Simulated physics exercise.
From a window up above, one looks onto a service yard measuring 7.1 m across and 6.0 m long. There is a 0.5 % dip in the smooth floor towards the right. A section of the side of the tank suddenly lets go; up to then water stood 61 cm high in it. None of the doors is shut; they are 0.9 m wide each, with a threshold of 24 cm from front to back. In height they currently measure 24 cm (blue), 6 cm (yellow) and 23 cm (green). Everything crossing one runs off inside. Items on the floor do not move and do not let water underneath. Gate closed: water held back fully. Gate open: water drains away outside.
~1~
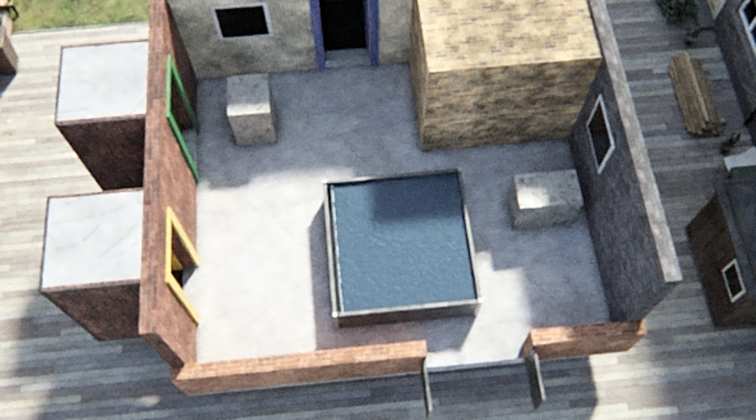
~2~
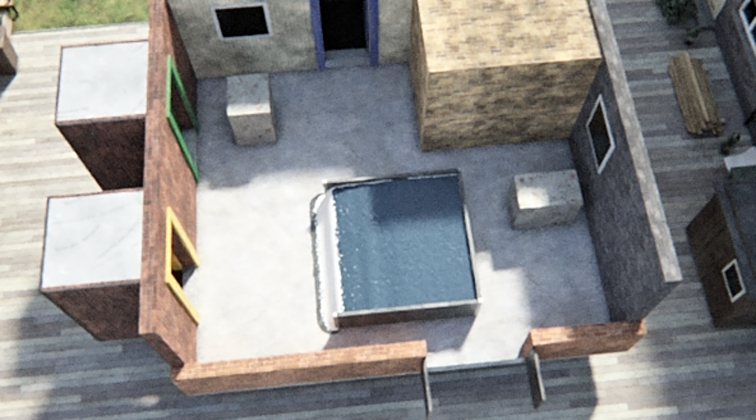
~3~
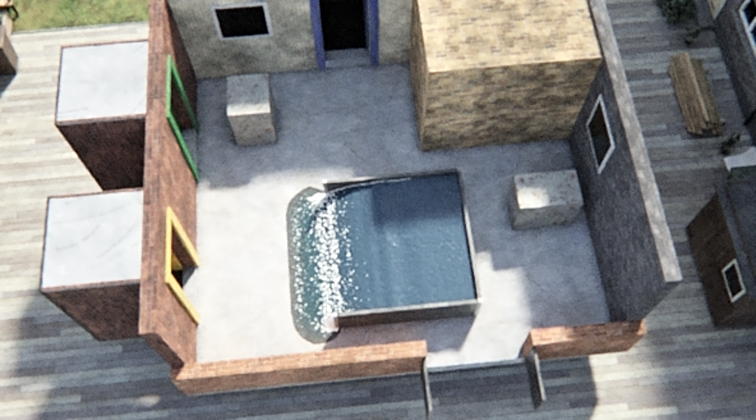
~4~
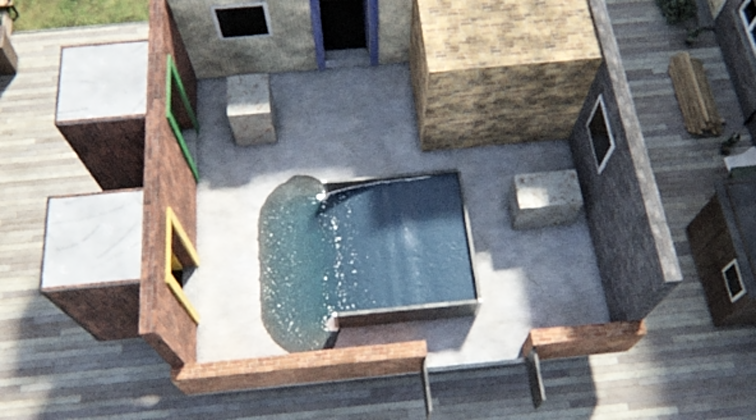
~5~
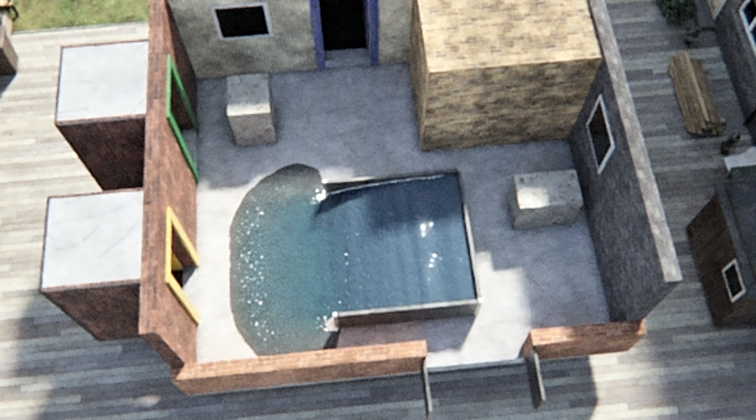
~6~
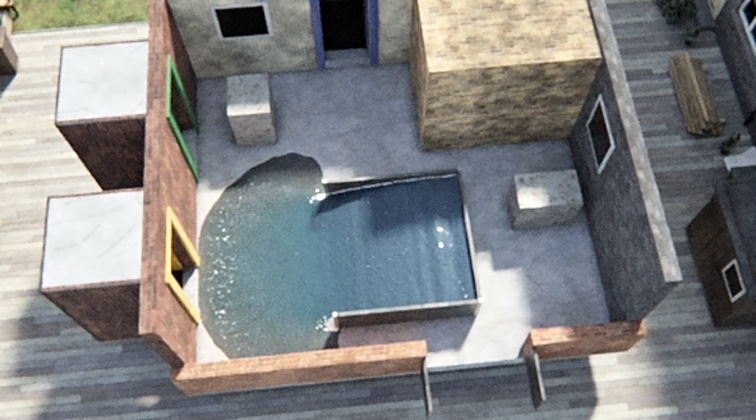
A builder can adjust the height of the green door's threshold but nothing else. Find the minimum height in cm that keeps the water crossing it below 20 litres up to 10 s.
13.5 cm.
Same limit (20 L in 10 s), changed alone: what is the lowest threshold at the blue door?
Blue - roughly 11.5 cm.
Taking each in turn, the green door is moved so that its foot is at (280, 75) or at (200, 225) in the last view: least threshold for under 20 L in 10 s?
First place around 7.5 cm, second around 28 cm.
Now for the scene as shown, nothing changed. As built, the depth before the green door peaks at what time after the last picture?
Roughly 1.8 s.
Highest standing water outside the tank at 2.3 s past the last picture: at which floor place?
Look close to (207, 87).
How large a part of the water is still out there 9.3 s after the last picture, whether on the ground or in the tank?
About 78 %.
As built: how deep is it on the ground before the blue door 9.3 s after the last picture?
Some 12.0 centimetres.
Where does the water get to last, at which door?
The blue door.
Then, 0.7 s after the last picture water covers 35 % of the floor, deepest (38 cm) near (198, 375); 9 cm at the green door, 0 litres in over its 23 cm threshold.
Then, 2.3 s after the last picture water covers 40 % of the floor, deepest (36 cm) near (207, 87); 17 cm at the green door, 0 litres in over its 23 cm threshold.
Then, 9.3 s after the last picture water covers 95 % of the floor, deepest (14 cm) near (401, 184); 9 cm at the green door, 0 litres in over its 23 cm threshold.
At the green door as built, the water peaked near 20 cm, 1.9 s after the last picture.
Run again over the same 10 s with other heights there, 43 litres in over 11 cm, 9 litres over 15 cm. The limit of 20 litres is kept from about 13.5 cm up.
